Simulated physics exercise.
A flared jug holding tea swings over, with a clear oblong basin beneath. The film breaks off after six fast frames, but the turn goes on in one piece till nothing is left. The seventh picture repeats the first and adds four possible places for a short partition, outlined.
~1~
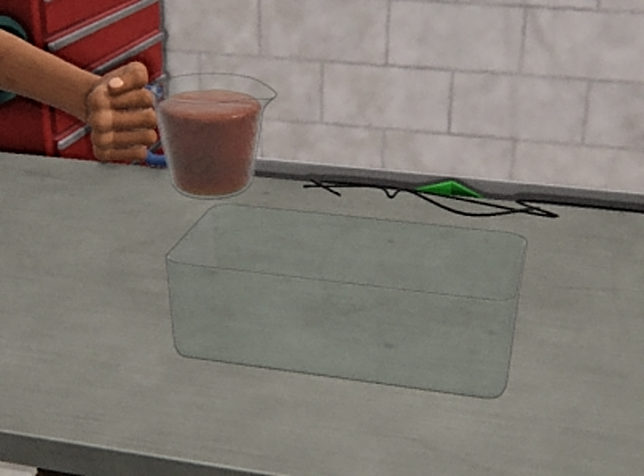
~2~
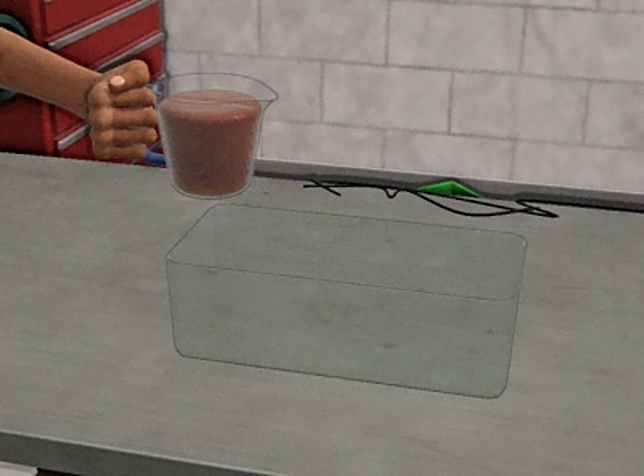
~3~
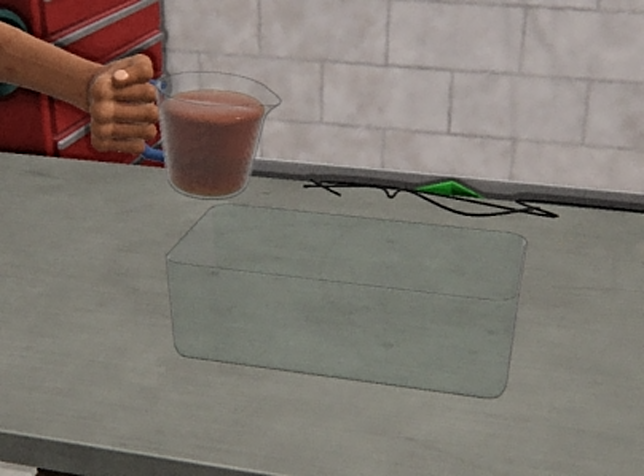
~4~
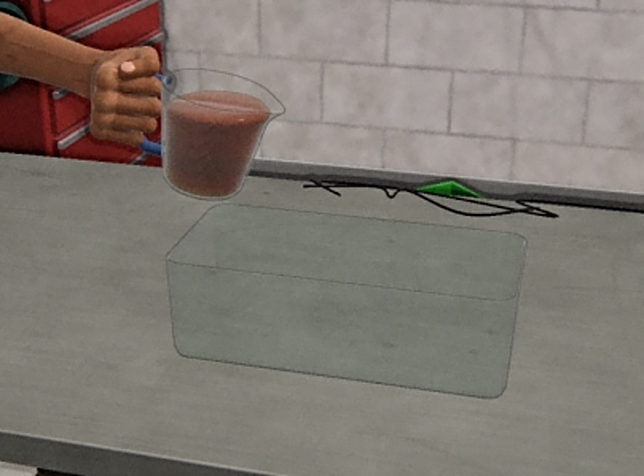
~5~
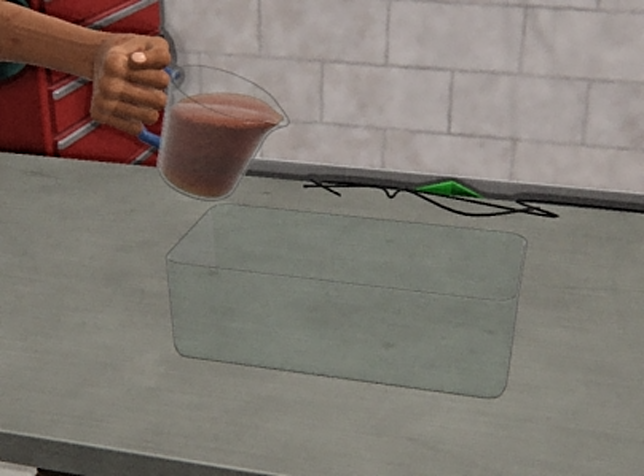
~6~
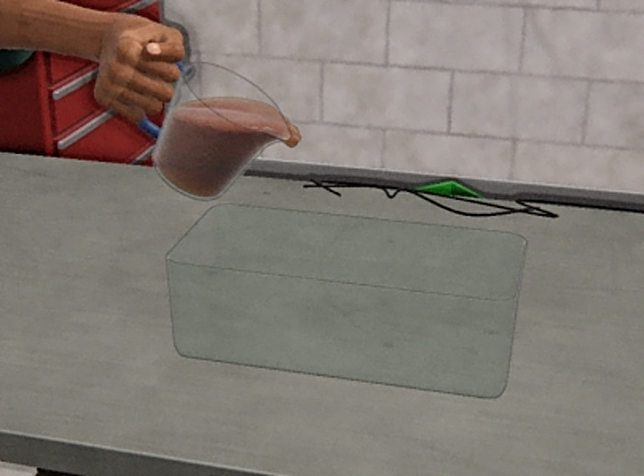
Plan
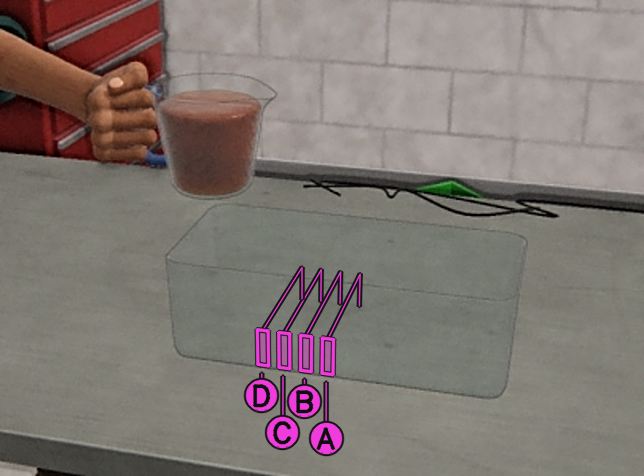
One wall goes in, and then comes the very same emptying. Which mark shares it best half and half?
Slot B does it best.
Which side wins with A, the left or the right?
The left one.
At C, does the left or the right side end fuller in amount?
More ends on the right.
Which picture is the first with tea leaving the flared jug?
In picture 6.
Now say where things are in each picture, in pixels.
The first picture shows upright, lip at (274, 96); basin from (176, 350) to (506, 395); nothing has left yet.
The second picture shows upright, lip at (275, 97); nothing has left yet.
The third picture shows tipped about 6°, lip at (279, 103); nothing has left yet.
The fourth picture shows tipped about 12°, lip at (283, 111); nothing has left yet.
The fifth picture shows tipped about 21°, lip at (287, 124); nothing has left yet.
The sixth picture shows tipped about 31°, lip at (289, 138); tea is over the lip, down to (294, 142).
On the marked copy, A at (326, 382); B at (304, 379); C at (282, 376); D at (261, 373).
If A is chosen, about 78 % ends left of the wall and 20 % right of it.
If B is chosen, about 47 % ends left of the wall and 52 % right of it.
If C is chosen, about 19 % ends left of the wall and 80 % right of it.
If D is chosen, about 4 % ends left of the wall and 95 % right of it.
